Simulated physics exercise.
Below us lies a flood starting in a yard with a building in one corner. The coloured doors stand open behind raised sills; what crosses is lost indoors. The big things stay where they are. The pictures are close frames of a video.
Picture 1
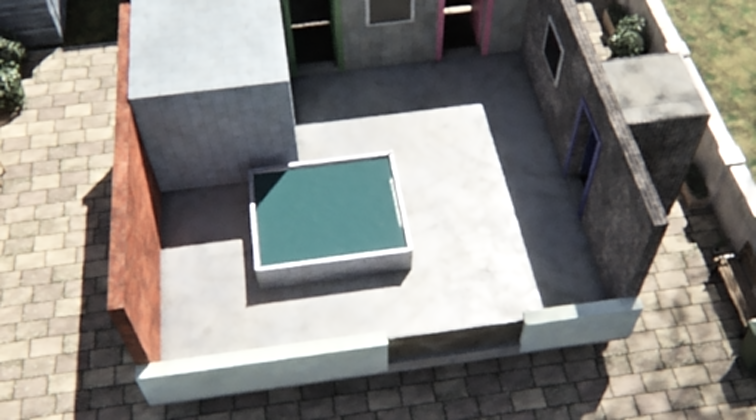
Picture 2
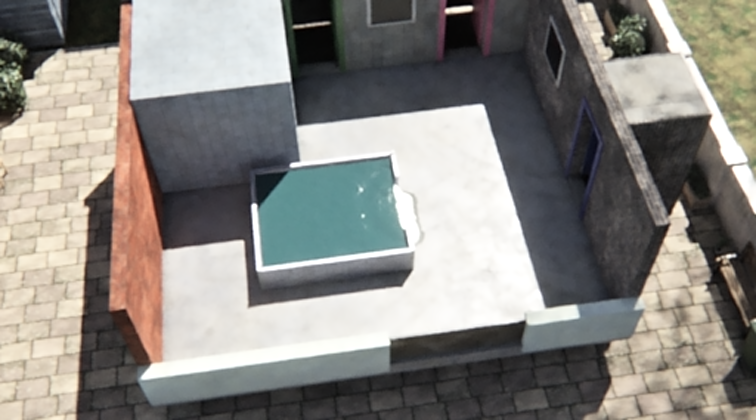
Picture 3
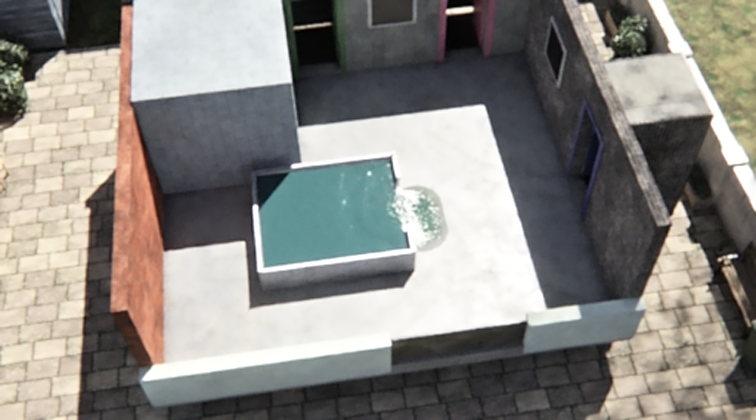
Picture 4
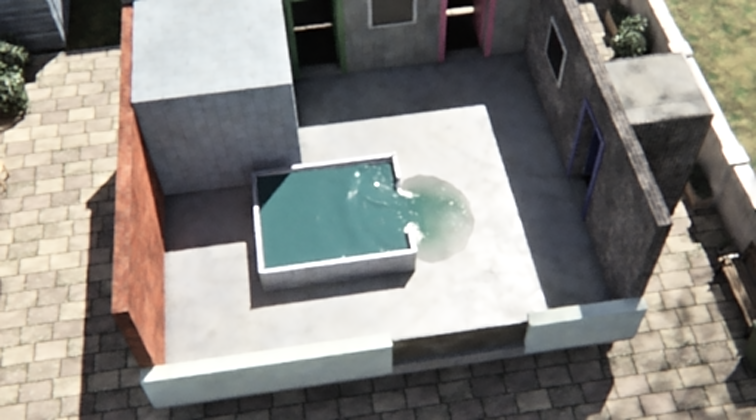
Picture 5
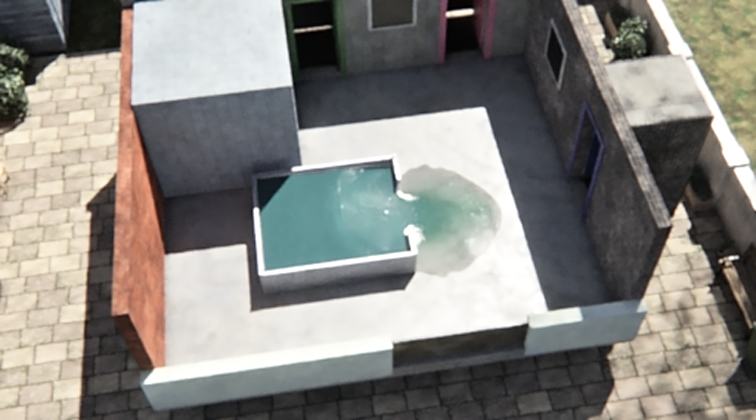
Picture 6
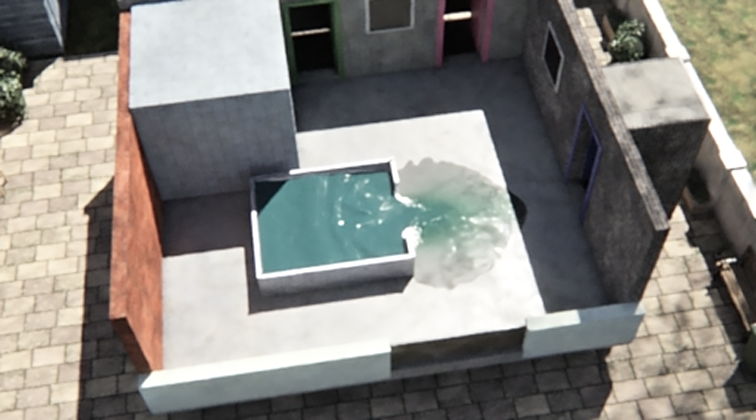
Water bursts through the right side of a white-rimmed, green-watered tank in a walled grey yard, seen from high above by a camera that stays almost still. A pale block building fills the back left corner beside a reddish wall, with green and pink doorways behind and a blue-framed one at right. White splashes emerge first, then a rounded greenish sheet spreads rightward across the floor while the tank's surface ripples.
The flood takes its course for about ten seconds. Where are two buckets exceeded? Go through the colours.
One by one: The blue door floods; the green door holds within the limit; the pink door floods.
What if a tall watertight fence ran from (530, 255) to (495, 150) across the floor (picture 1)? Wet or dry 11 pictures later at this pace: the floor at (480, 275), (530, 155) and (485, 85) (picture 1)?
One after the other: Under water, no water, covered.
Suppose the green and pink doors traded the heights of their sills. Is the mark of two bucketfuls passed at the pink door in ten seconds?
The pink door holds.
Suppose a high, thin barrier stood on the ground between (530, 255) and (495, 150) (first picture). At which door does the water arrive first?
The door marked pink.
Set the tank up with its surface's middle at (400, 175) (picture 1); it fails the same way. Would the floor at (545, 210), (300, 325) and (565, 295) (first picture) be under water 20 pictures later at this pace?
One after the other: Covered, no water, covered.
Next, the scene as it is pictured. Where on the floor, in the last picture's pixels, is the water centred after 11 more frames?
Roughly at (388, 226).
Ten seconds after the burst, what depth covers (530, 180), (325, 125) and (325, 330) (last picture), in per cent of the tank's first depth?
About 16, 14 and 8 per cent.
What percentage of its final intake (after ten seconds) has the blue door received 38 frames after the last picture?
I make it 90 per cent.
A moment on, water covers 25 % of the floor; the blue door under two buckets in, the green door not reached, the pink door not reached.
Next, water covers 35 % of the floor; the blue door over two buckets in, the green door not reached, the pink door not reached.
Then, water covers 40 % of the floor; the blue door far over two buckets in, the green door not reached, the pink door wet at the sill, nothing in.
Later, water covers 65 % of the floor; the blue door far over two buckets in, the green door wet at the sill, nothing in, the pink door over two buckets in.
In the end, water covers 90 % of the floor; the blue door far over two buckets in, the green door wet at the sill, nothing in, the pink door far over two buckets in.
